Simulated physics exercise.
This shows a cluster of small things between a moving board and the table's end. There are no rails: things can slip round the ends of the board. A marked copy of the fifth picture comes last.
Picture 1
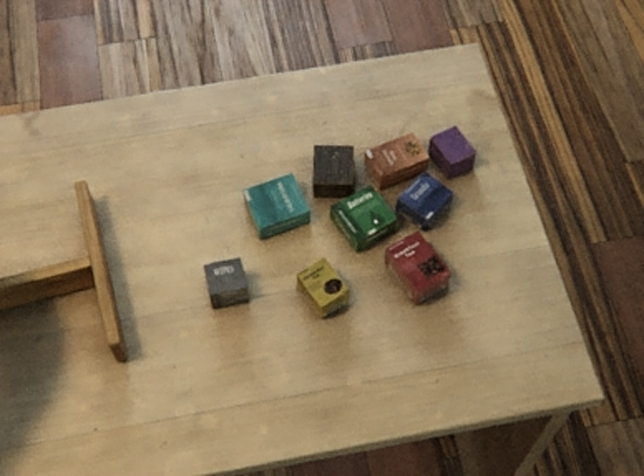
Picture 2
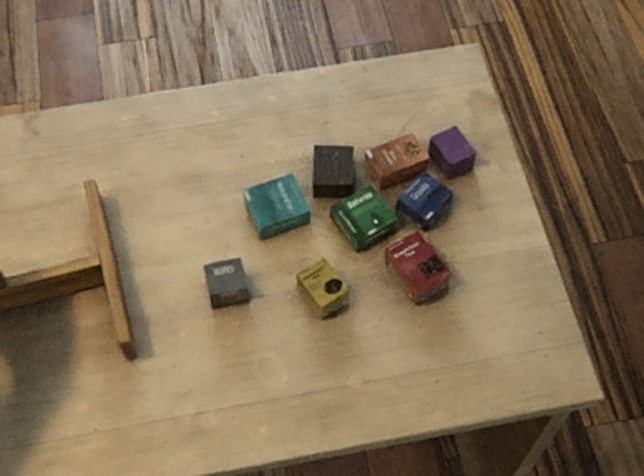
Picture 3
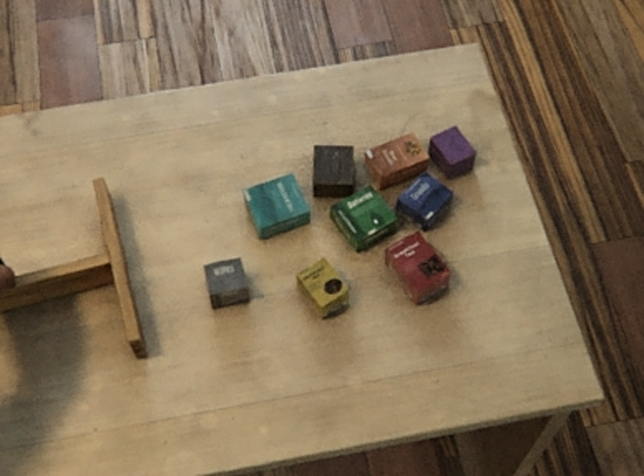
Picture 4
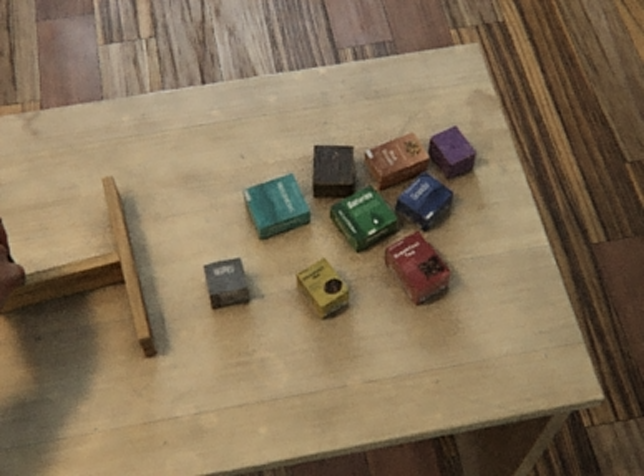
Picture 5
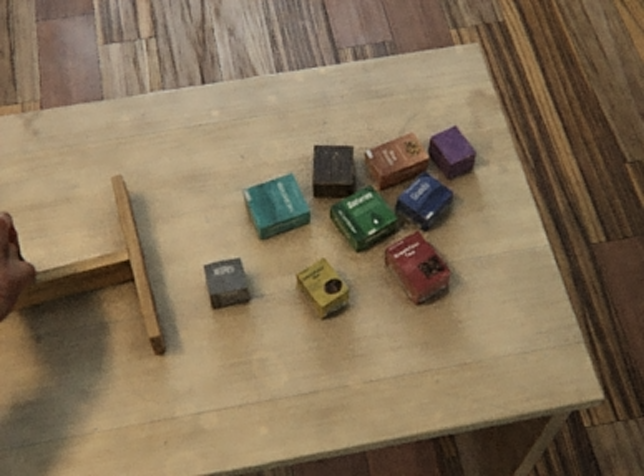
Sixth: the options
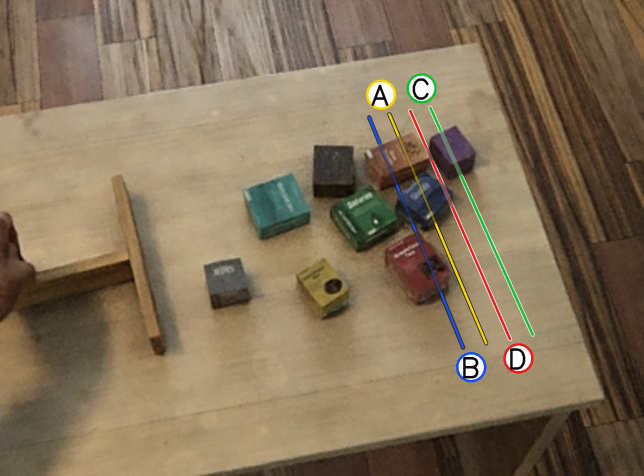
A hand came into view at the left, behind a wooden board that slid a short way right across the table toward a cluster of small coloured boxes, which all stayed still.
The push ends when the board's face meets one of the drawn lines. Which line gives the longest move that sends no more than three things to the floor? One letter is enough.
The farthest such stop is D.
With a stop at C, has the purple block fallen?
Yes.
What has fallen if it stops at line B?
The purple block goes over.
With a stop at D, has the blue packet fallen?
By then, yes.
On the marked copy, A at (434, 221); B at (413, 224); C at (478, 213); D at (457, 217).
Following D. Soon after the start, board (252, 232); yellow packet (333, 288); grey box (289, 271).
Later, board (366, 212); purple block (509, 135); blue packet (487, 189).
In the end, board (456, 197); purple block over the edge; orange packet over the edge; three fallen.
As for the rest, A is within the limit but short; B is within the limit but short; C drops five.
